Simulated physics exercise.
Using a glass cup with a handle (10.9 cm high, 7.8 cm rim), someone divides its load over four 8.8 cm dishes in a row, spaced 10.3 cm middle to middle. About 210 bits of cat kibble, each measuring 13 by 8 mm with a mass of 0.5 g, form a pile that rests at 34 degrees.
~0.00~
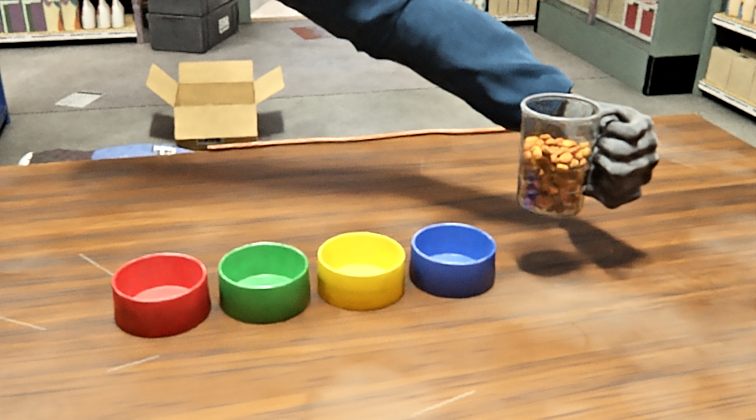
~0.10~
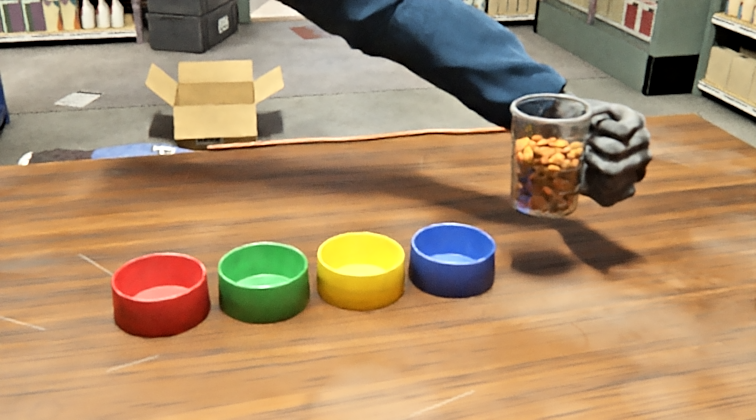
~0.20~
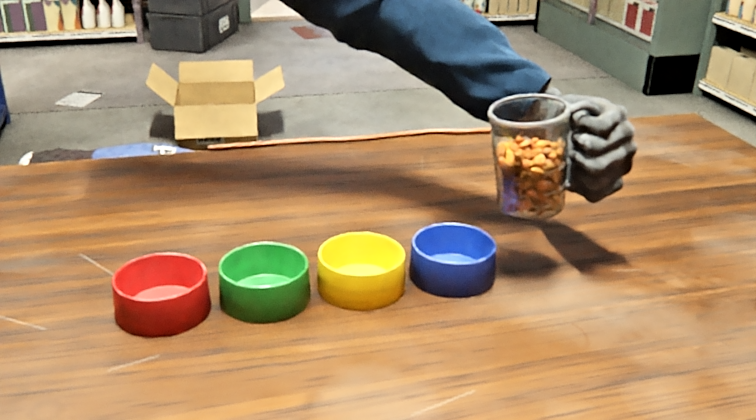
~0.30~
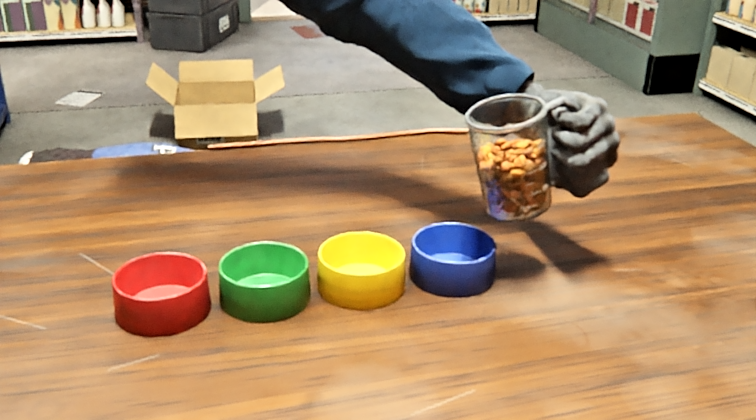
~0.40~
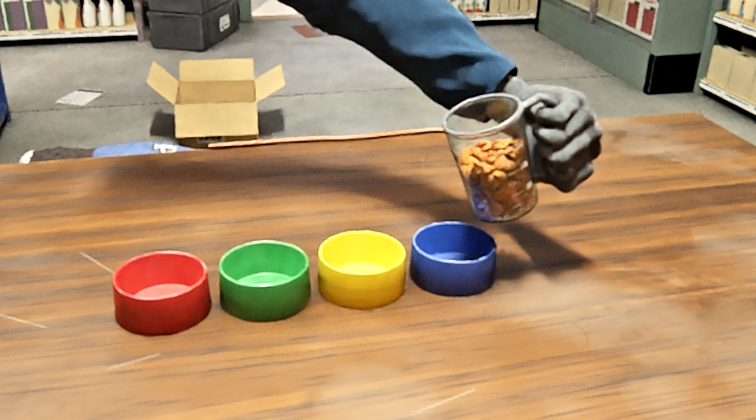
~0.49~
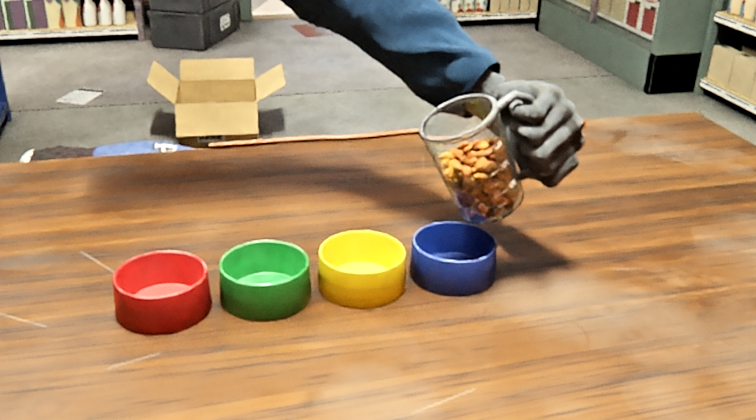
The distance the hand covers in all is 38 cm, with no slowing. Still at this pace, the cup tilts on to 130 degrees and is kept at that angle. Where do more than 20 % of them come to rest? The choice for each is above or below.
Red - above it, blue - below it, green - below it, yellow - below it, counter - below it.
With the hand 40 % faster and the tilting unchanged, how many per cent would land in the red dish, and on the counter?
Result - red dish: 90; counter: 10.
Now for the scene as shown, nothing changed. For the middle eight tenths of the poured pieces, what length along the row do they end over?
That stretch measures near 6 centimetres.
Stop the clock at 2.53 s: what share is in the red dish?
About 95 percent up to now.
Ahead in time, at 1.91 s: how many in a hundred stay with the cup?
Near 95 per cent of the load.
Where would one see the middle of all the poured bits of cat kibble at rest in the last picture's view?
Est. centre at rest: (156, 286) px.
After 1.34 s, tilt 74 degrees; cup holds 100 %.
After 1.91 s, tilt 106 degrees; cup holds 95 %, red 5 %.
After 2.53 s, tilt 130 degrees; cup holds 0 %, red 95 %.
At rest (3.2 s), red 90 %, blue 0 %, green 0 %, yellow 0 %, counter 10 %.
